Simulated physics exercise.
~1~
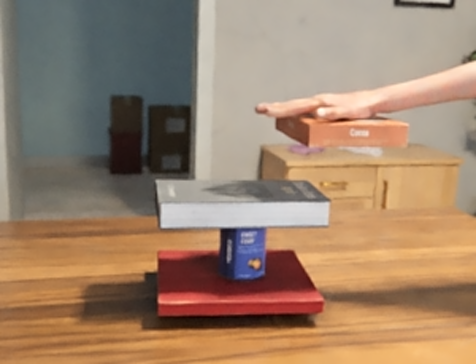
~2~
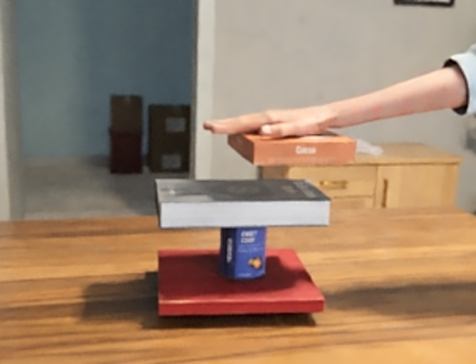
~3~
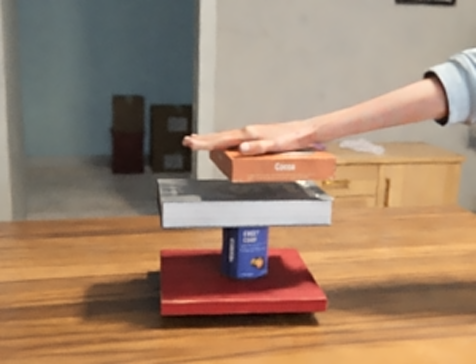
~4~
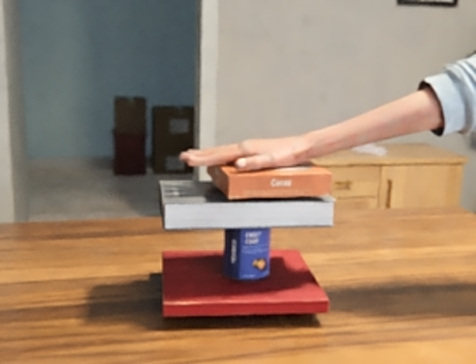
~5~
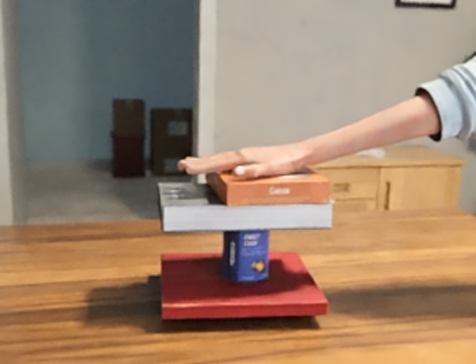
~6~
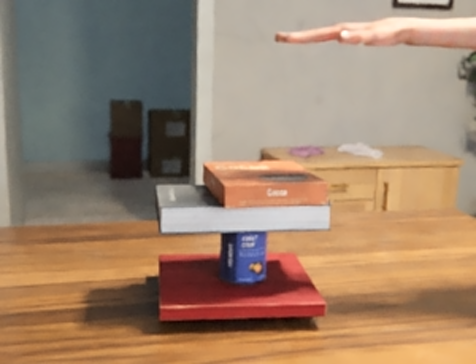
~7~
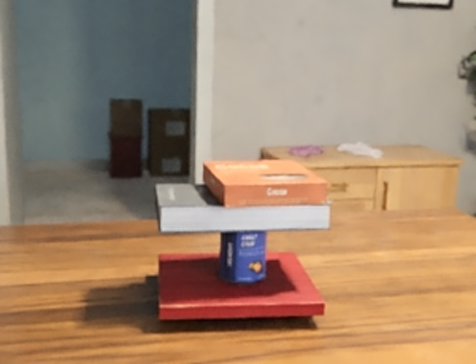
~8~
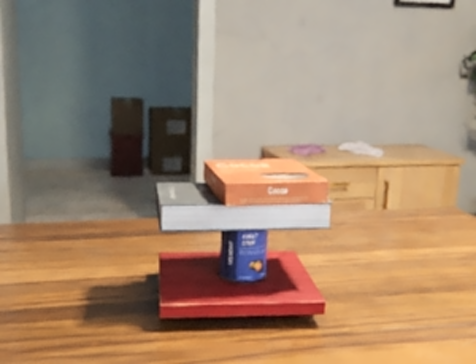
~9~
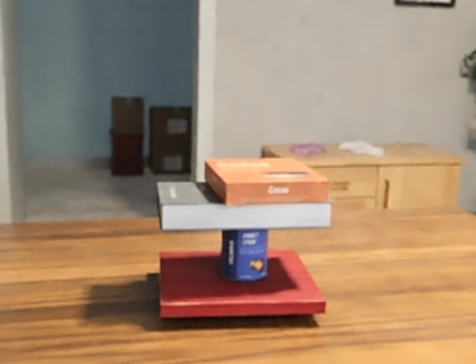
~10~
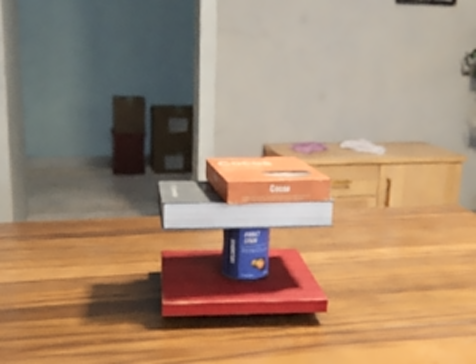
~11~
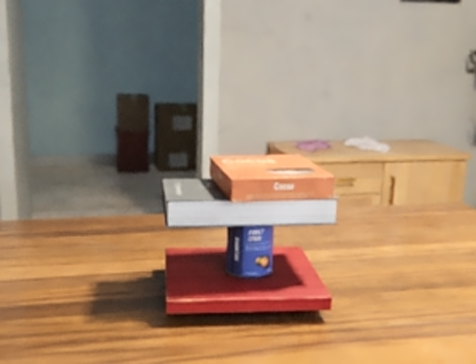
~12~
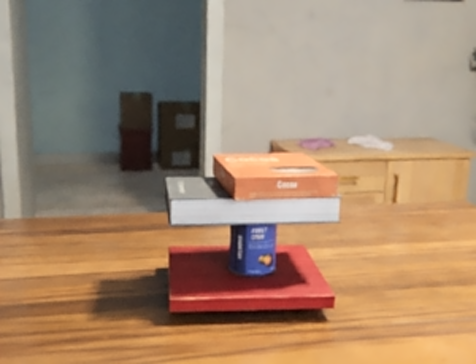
A hand carried an orange packet in from the right and lowered it onto a grey book balanced on a blue tin and a red board, then let go and drew back, and the stack stayed standing on the wooden table.
